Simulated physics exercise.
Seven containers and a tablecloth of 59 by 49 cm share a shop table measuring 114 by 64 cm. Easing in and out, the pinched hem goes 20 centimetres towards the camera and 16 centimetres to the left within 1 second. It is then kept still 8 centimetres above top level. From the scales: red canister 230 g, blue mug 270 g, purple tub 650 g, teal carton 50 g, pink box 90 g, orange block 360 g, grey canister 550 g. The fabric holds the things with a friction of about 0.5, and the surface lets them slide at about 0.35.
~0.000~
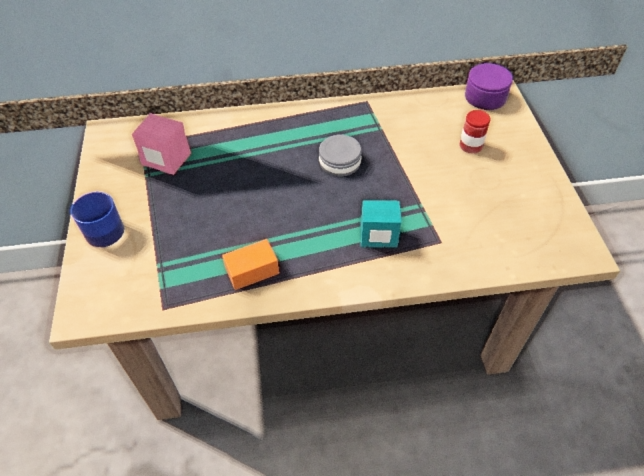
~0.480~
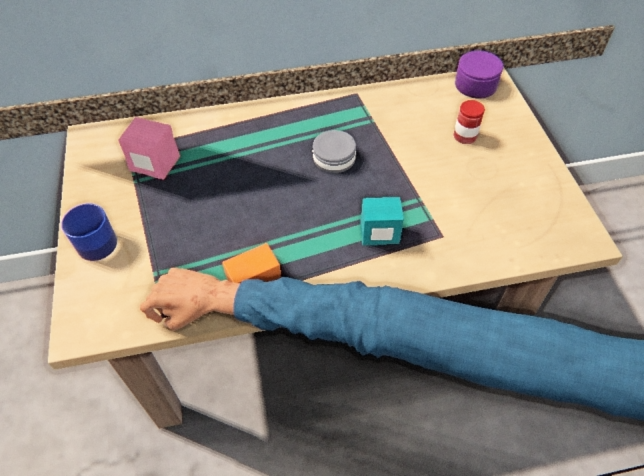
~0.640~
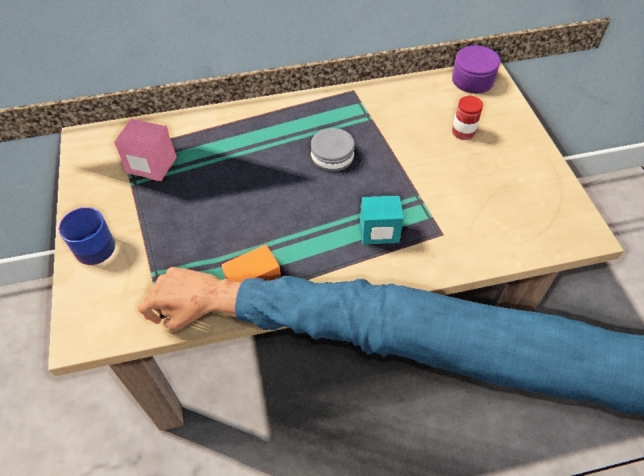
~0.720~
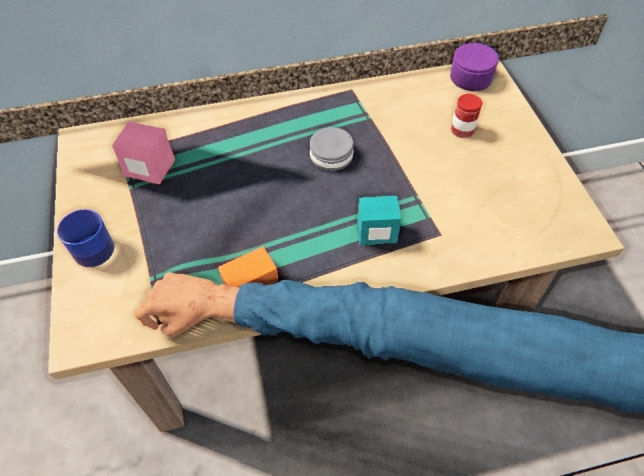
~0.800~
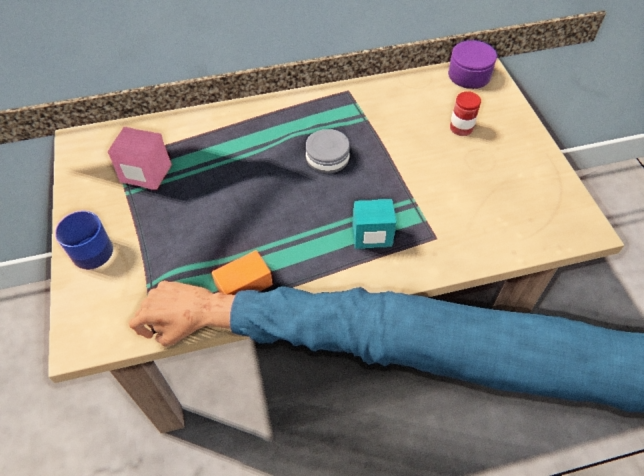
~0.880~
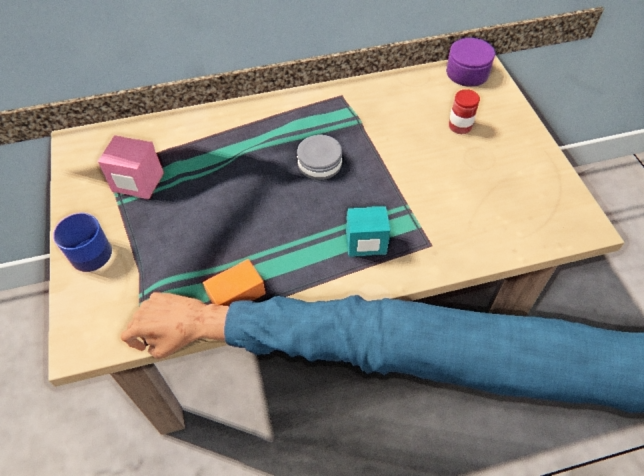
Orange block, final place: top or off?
Off.
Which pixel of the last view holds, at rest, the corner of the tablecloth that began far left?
(116, 227) or thereabouts.
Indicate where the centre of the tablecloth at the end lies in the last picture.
Around (190, 271).
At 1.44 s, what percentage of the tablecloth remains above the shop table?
I'd say close to 80 per cent of it.
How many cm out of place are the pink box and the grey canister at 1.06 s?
Pink box: 10 cm; grey canister: 10 cm.
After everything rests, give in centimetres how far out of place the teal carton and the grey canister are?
About: Teal carton off the top, grey canister 30 cm.
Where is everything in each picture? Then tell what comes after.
The first frame shows orange block (250, 257); tablecloth corners (163, 311) (368, 101) (442, 243).
The second frame shows tablecloth corners (357, 93) (444, 237); grip (162, 319).
The third frame shows tablecloth corners (354, 90) (444, 235); grip (161, 320).
The fourth frame shows orange block (247, 268); pink box (138, 137); teal carton (380, 208); tablecloth corners (352, 89) (442, 236); grip (158, 325).
The fifth frame shows orange block (241, 272); pink box (134, 142); teal carton (375, 211); tablecloth corners (349, 90) (438, 239); grip (153, 334).
The sixth frame shows orange block (233, 282); tablecloth corners (342, 95) (433, 246); grip (146, 346).
At 1.1 s, 95 % of the tablecloth is still over the top; orange block 11 cm off its start, grey canister 11 cm off its start, pink box 11 cm off its start.
At 1.2 s, 90 % of the tablecloth is still over the top; orange block 18 cm off its start, grey canister 18 cm off its start, teal carton 18 cm off its start.
At 1.4 s, 80 % of the tablecloth is still over the top; orange block over the edge, teal carton 30 cm off its start at (295, 323), grey canister 28 cm off its start at (256, 226).
At 1.6 s, 75 % of the tablecloth is still over the top; orange block over the edge, teal carton over the edge, grey canister 29 cm off its start.
At 3.2 s, 75 % of the tablecloth is still over the top; orange block over the edge, teal carton over the edge, grey canister 29 cm off its start at (253, 230), pink box 23 cm off its start at (118, 222).
